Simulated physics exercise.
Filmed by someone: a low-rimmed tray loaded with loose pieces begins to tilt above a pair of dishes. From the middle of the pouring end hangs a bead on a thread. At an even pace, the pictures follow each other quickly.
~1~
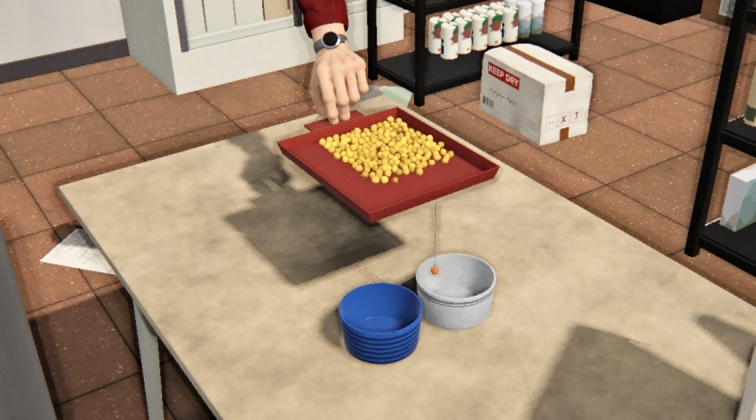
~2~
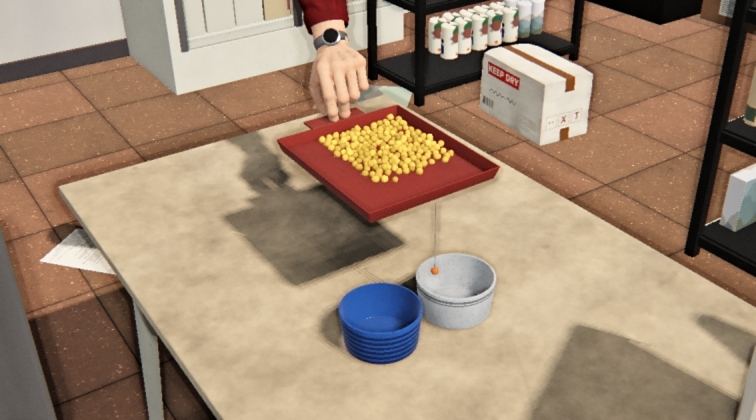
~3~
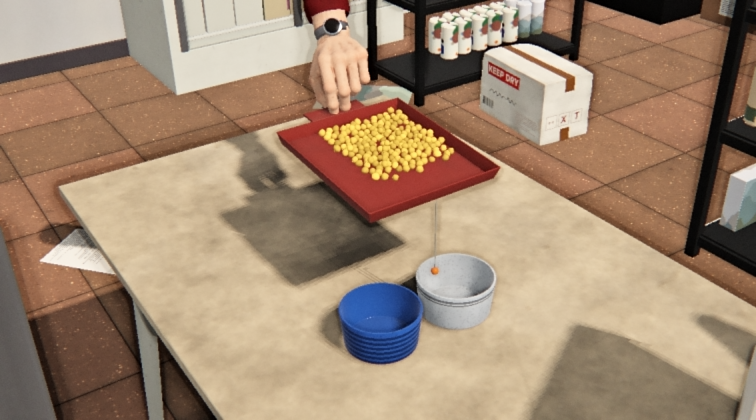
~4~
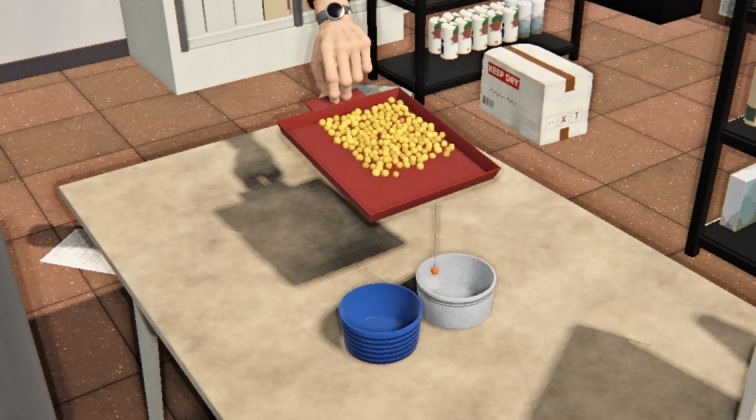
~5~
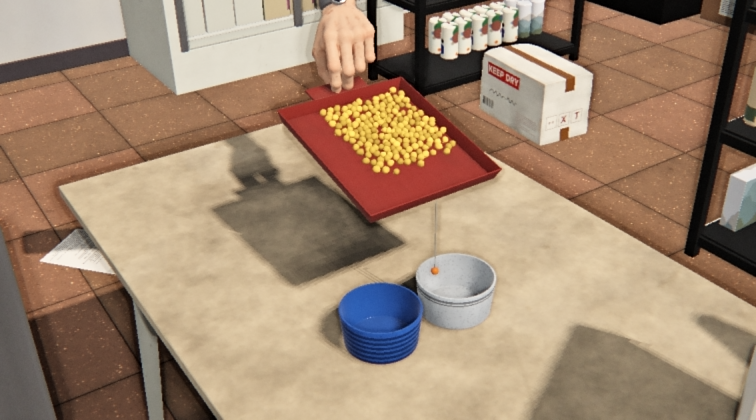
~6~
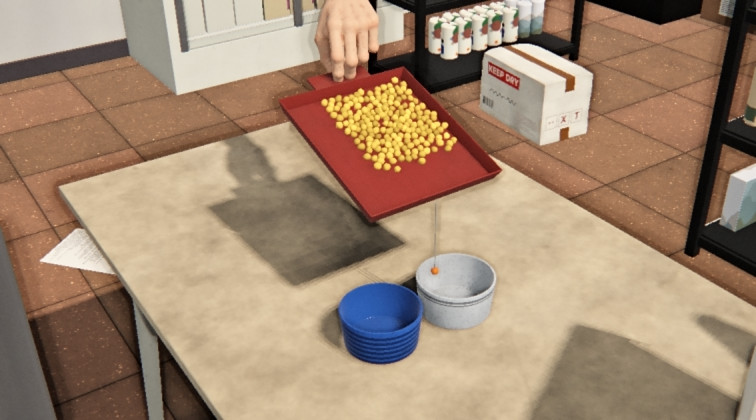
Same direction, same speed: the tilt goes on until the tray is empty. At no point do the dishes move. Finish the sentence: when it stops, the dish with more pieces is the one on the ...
Right.
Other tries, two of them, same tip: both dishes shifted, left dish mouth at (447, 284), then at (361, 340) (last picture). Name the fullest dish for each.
Place 1 - the dish at left; place 2 - the dish at right.
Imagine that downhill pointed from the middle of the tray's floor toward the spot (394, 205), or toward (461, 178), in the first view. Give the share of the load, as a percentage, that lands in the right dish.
0 % then 40 %, roughly.
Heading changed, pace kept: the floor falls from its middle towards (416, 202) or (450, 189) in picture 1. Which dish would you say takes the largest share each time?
The leftmost dish, then the rightmost dish.
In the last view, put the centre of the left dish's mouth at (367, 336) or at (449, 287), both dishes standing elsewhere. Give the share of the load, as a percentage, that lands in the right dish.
Roughly 50% the first time and 10% the second time.
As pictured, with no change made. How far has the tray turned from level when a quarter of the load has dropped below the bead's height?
Angle: Close to 110°.
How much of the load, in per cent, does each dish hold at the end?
Left dish around 10 percent; right dish around 30 percent.
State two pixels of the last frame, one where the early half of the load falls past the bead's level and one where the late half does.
About (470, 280) to begin with, then about (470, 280).
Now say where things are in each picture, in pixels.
The first picture shows corners of the pouring end (371, 210) and (494, 166), level; middle of the load (383, 150), puffed corn balls; left dish (404, 343); right dish (480, 308); bead on its thread (435, 271).
The second picture shows corners of the pouring end (371, 210) and (494, 166), level; middle of the load (383, 149).
The third picture shows corners of the pouring end (371, 210) and (495, 166), tipped barely, level across its low end; middle of the load (383, 144).
The fourth picture shows corners of the pouring end (372, 211) and (495, 167), tipped a little, level across its low end; middle of the load (384, 137).
The fifth picture shows corners of the pouring end (372, 211) and (496, 168), tipped a little, level across its low end; middle of the load (385, 130).
The sixth picture shows corners of the pouring end (373, 212) and (497, 168), tipped clearly, level across its low end; middle of the load (386, 124); left dish (404, 343); right dish (480, 308).
Just after the last frame, tray tipped steeply; almost all on the tray; just a few in the right dish; just a few outside both; about a tenth in the air.
A moment on, tray tipped past a quarter turn; roughly two thirds on the tray; just a few in the left dish; about a tenth in the right dish; about a tenth outside both; roughly a quarter in the air.
Further on, tray tipped past a quarter turn; about a tenth in the left dish; roughly a quarter in the right dish; roughly two thirds outside both.
When it is over, tray tipped past a quarter turn; about a tenth in the left dish; roughly a quarter in the right dish; roughly two thirds outside both.
